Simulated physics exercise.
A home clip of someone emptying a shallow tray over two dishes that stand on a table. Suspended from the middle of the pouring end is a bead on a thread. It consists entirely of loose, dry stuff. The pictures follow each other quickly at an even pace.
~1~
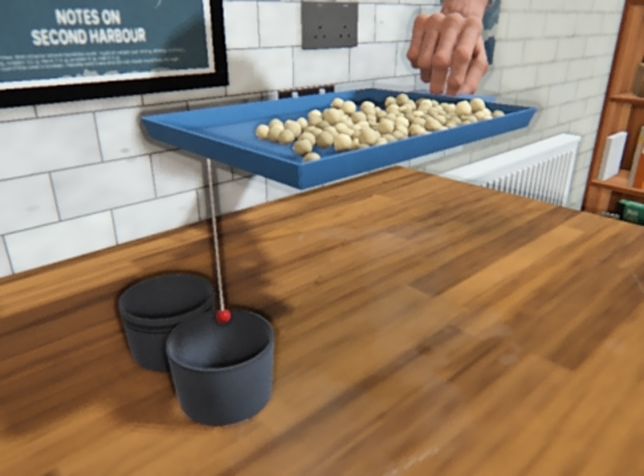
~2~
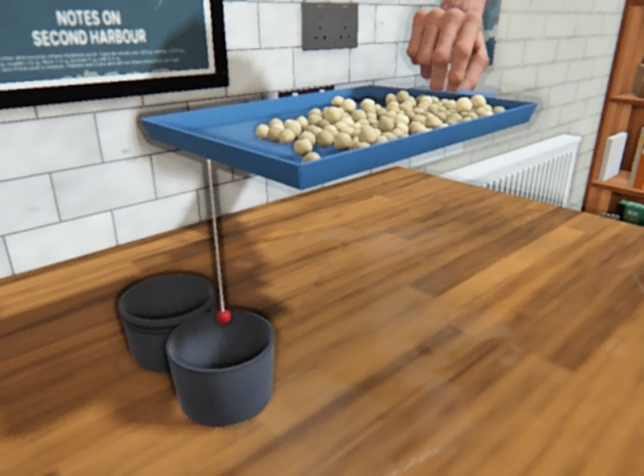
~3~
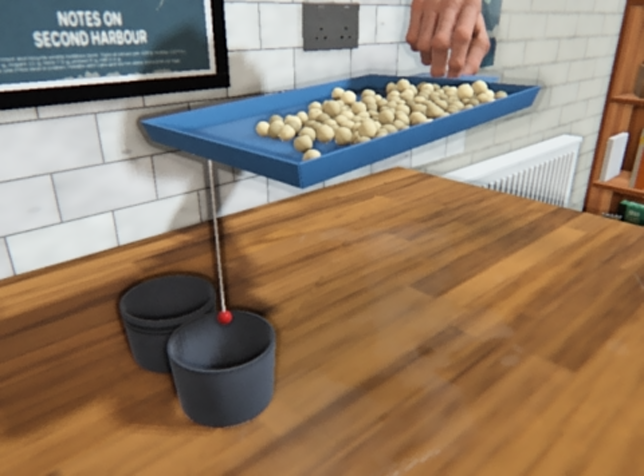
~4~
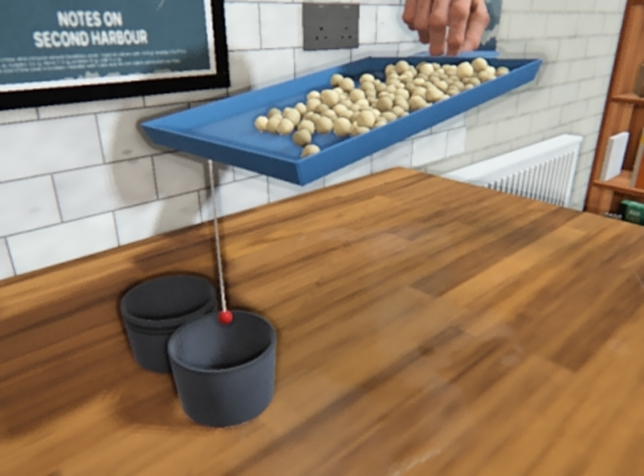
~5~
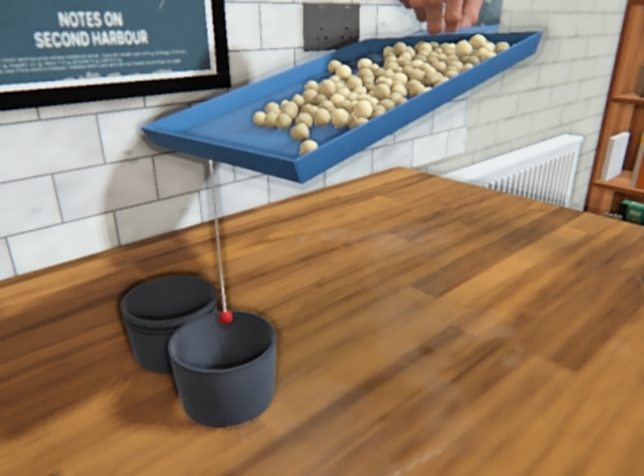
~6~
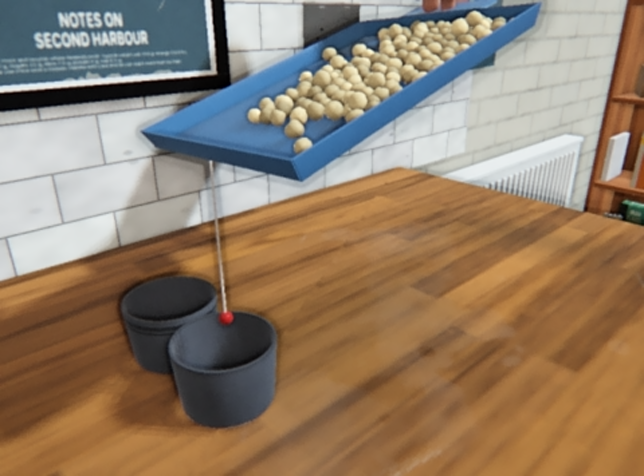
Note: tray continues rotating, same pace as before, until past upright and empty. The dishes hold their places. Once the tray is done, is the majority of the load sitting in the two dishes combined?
No, only a minority is there.
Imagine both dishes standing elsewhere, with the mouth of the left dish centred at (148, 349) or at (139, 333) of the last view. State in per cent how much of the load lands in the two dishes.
The first position comes out at 50 per cent, the other at 70 per cent.
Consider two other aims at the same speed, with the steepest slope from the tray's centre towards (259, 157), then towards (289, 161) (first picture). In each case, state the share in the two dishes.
Around 0 per cent first, around 0 per cent next.
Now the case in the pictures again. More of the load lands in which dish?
It turns out to be the left-positioned one.
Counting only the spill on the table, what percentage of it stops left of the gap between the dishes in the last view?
Left share: Some 90 per cent.
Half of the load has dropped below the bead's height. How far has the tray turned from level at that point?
Roughly 105 degrees at that moment.
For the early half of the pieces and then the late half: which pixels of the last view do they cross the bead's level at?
(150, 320), then (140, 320).
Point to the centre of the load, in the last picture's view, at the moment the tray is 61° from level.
The middle of the load sits near (210, 113).
Just after the last frame, tray tipped steeply; the larger part on the tray; just a few outside both; about a tenth in the air.
A moment on, tray tipped right over; roughly half on the tray; just a few in the right dish; just a few in the left dish; roughly a quarter outside both; roughly a quarter in the air.
Further on, tray tipped past a quarter turn; about a tenth in the right dish; roughly a quarter in the left dish; the larger part outside both.
When it is over, tray tipped past a quarter turn; about a tenth in the right dish; roughly a quarter in the left dish; the larger part outside both.
